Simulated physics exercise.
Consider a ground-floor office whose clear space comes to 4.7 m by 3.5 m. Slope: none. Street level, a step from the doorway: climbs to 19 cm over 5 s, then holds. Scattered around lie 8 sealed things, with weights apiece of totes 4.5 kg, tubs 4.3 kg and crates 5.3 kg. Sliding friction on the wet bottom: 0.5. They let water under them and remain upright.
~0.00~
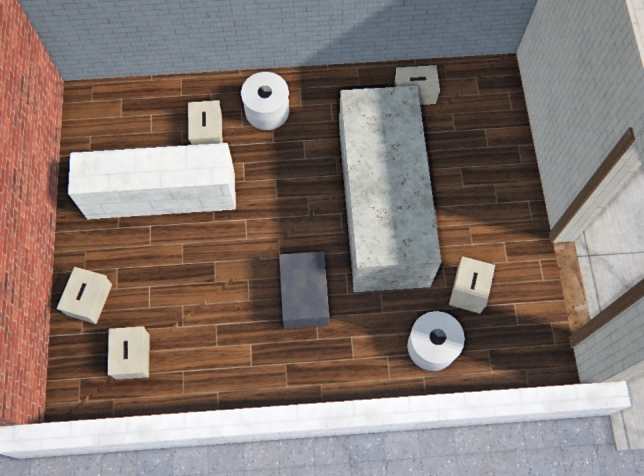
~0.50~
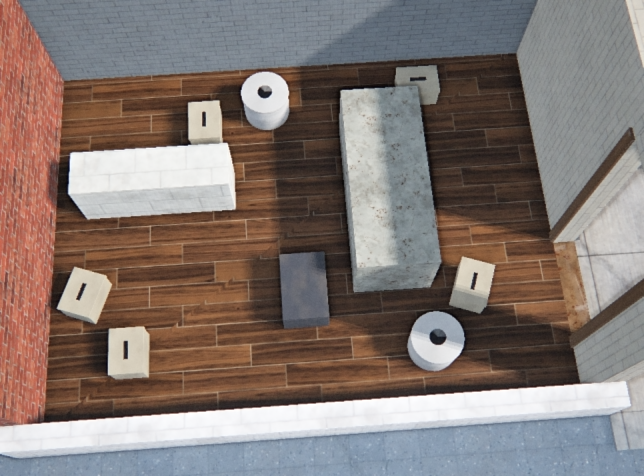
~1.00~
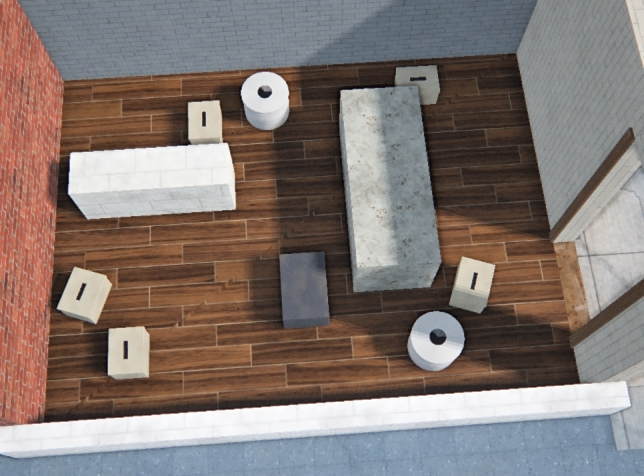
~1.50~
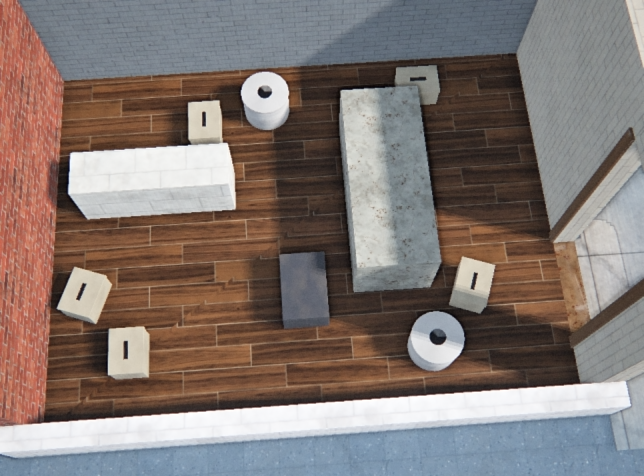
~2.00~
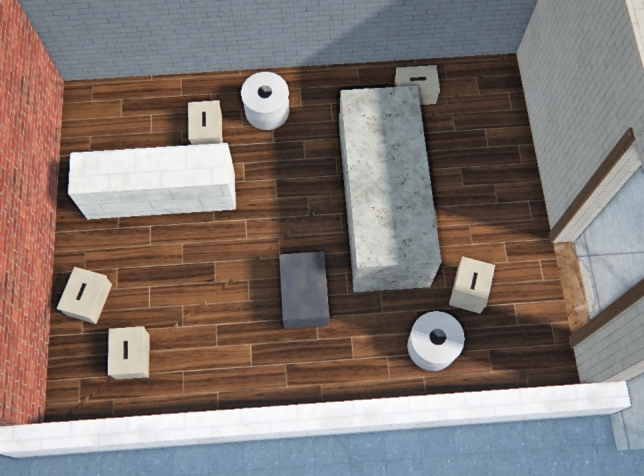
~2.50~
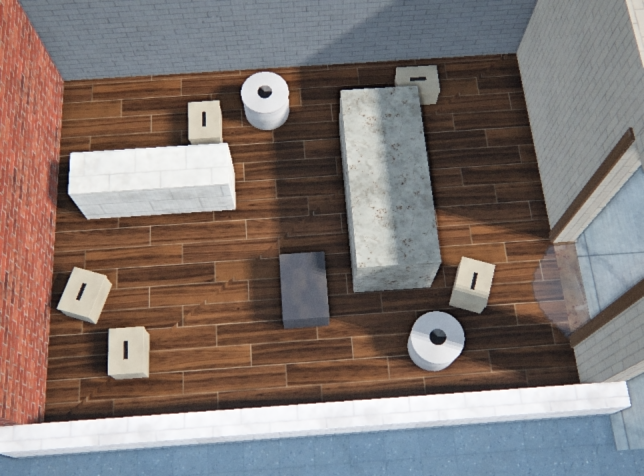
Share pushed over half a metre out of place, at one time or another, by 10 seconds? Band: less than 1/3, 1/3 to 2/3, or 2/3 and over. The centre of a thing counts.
The fraction is high.
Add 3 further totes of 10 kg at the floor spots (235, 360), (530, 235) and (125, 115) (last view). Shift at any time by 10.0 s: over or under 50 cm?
Respectively, higher, lower and lower.
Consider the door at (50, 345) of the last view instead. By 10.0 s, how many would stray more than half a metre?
The answer would then be 6.
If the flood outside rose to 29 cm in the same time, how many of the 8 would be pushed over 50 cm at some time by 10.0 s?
Then 6 of them.
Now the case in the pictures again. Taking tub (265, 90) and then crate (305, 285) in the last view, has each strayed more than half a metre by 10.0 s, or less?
In that order: Below, above.
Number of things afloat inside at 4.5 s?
Of them, 0.
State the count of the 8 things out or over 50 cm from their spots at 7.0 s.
Result: 3.
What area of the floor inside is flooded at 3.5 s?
Flooded: Near 1.5 m2.
After 3.5 s 0 of 8 are over 50 cm from their spots; 0 afloat.
After 4.5 s 0 of 8 are over 50 cm from their spots; 0 afloat.
After 7.0 s 3 of 8 are over 50 cm from their spots; 2 afloat.
After 10.0 s 6 of 8 are over 50 cm from their spots, and 6 have been at some point; 5 afloat.
